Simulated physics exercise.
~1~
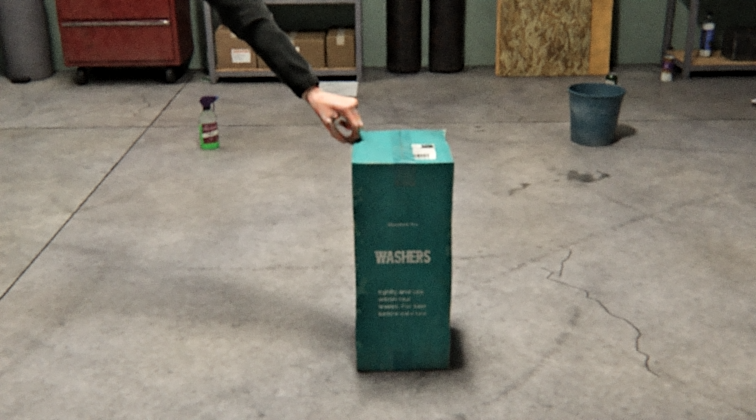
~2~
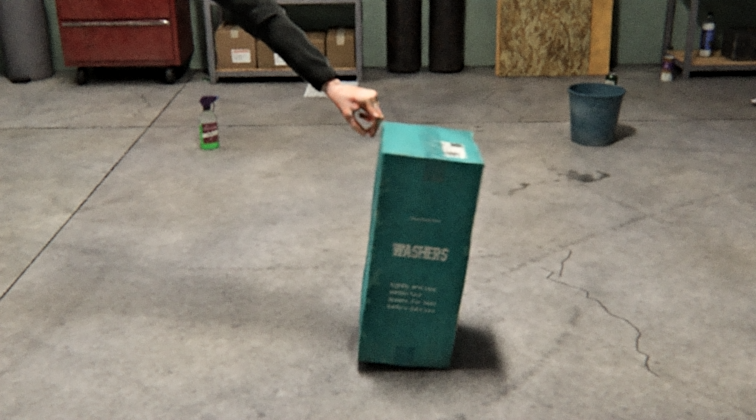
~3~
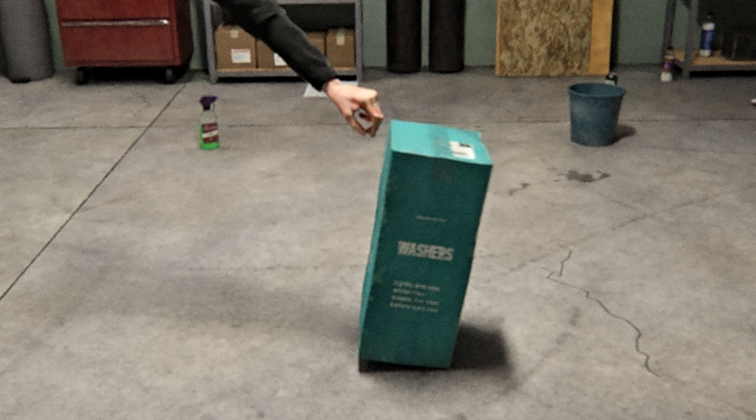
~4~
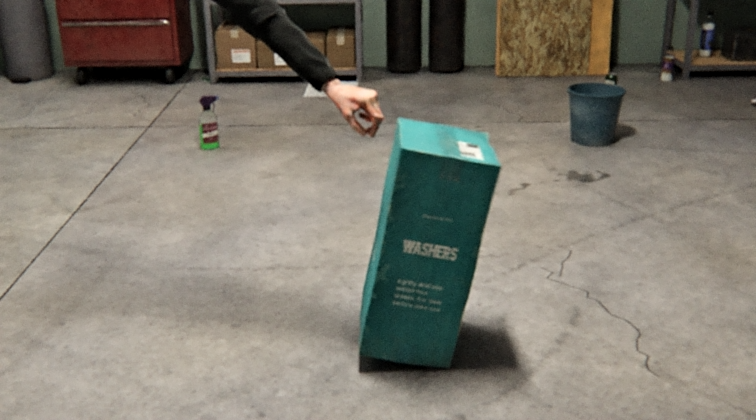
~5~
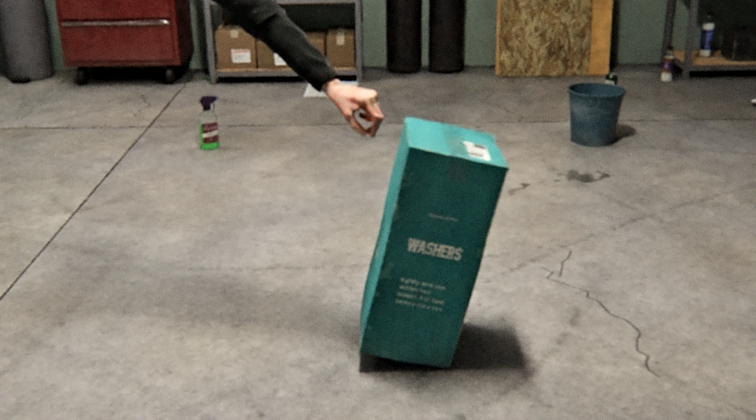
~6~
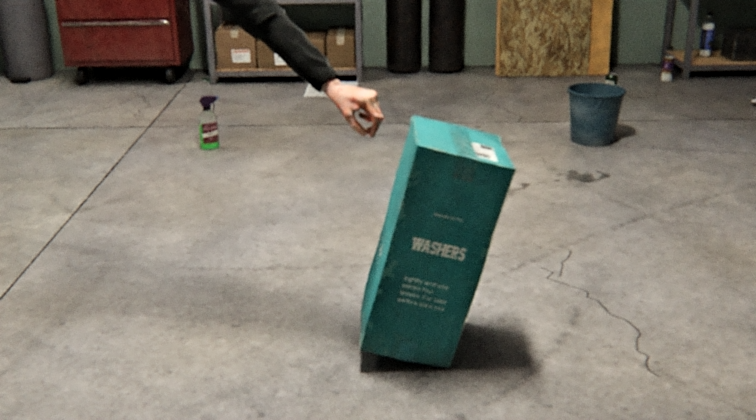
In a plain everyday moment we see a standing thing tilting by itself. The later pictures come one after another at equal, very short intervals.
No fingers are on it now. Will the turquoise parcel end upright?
It fails to recover.
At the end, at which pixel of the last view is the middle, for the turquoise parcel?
Looks like it settles somewhere around (558, 304).
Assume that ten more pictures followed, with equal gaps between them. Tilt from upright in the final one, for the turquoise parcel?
I'd expect to see 30° off upright in that final picture.
Then, 0.36 s past the last view, turquoise parcel 44° off upright near (490, 247).
Finally, the turquoise parcel topples, near (558, 304).
